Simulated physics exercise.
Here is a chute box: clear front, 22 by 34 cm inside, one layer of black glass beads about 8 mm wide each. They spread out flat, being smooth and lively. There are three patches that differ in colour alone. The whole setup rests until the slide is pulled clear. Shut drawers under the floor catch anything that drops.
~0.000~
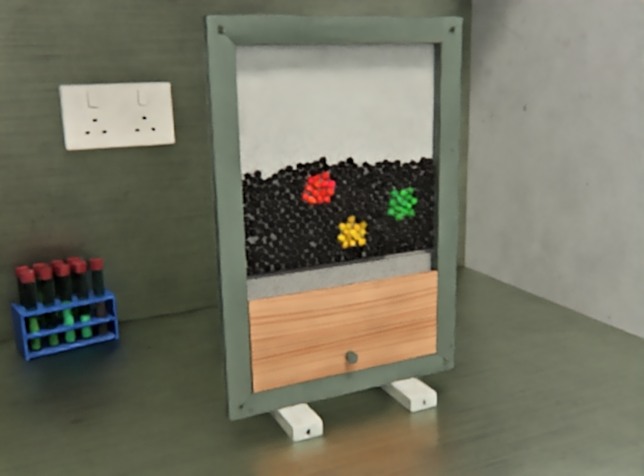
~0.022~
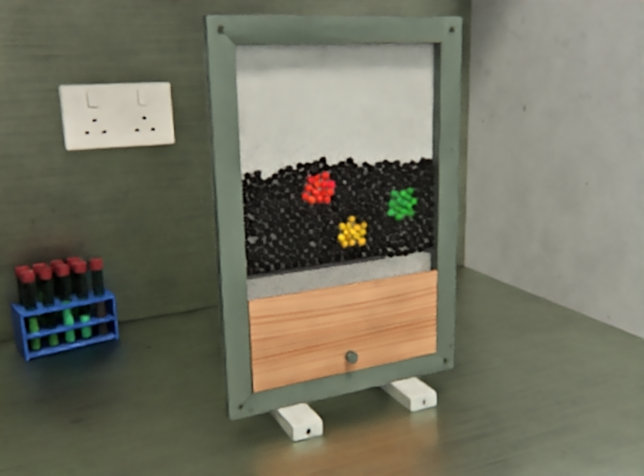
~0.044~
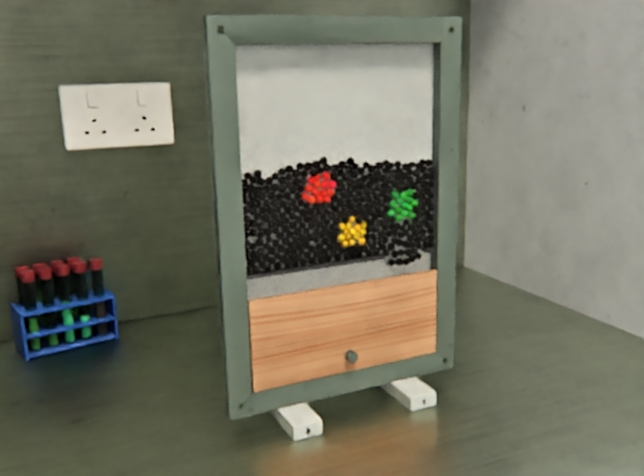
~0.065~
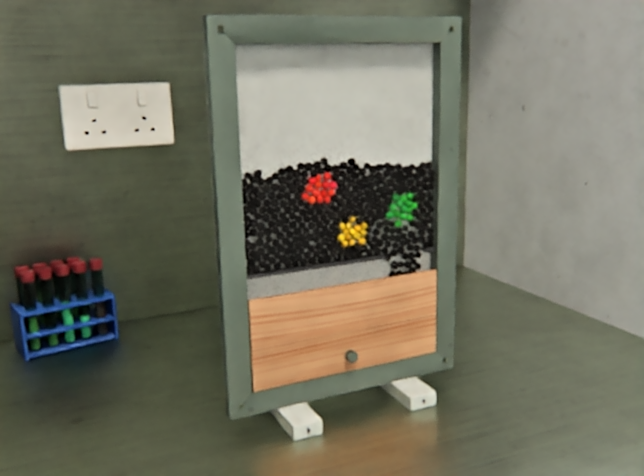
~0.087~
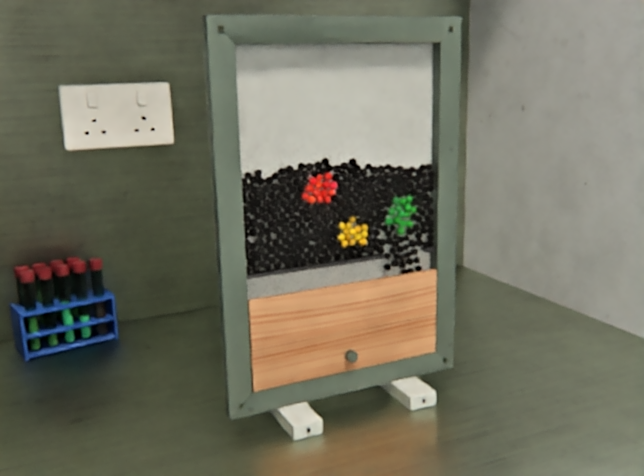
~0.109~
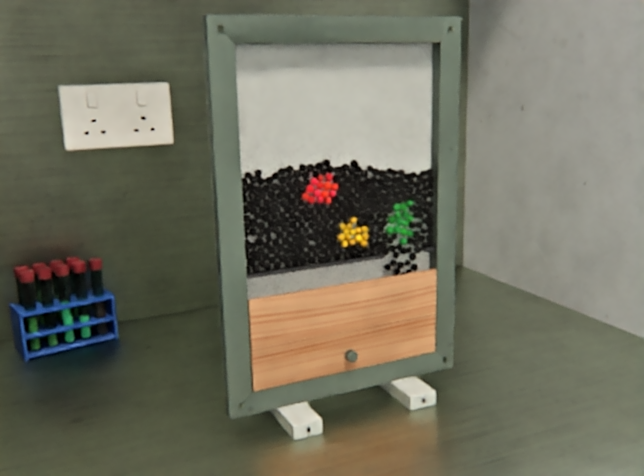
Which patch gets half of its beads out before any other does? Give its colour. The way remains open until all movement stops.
First to half empty: Green.
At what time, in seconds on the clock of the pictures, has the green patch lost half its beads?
Half is gone at around 0.2 s.
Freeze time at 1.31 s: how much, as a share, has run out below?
Roughly 70 percent by then.
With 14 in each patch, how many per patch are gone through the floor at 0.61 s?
From red, 0; from green, 14; from yellow, 6.
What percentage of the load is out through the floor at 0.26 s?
Roughly 20 %.
After 0.26 s, 20 % are out; out of 14, red 0, green 13, yellow 0.
After 0.61 s, 50 % are out; out of 14, red 1, green 14, yellow 6.
After 1.31 s, 70 % are out; out of 14, red 14, green 14, yellow 14.
Settled by 3.7 s, 80 % are out; out of 14, red 14, green 14, yellow 14; half out at red 0.78 s, green 0.21 s, yellow 0.65 s.
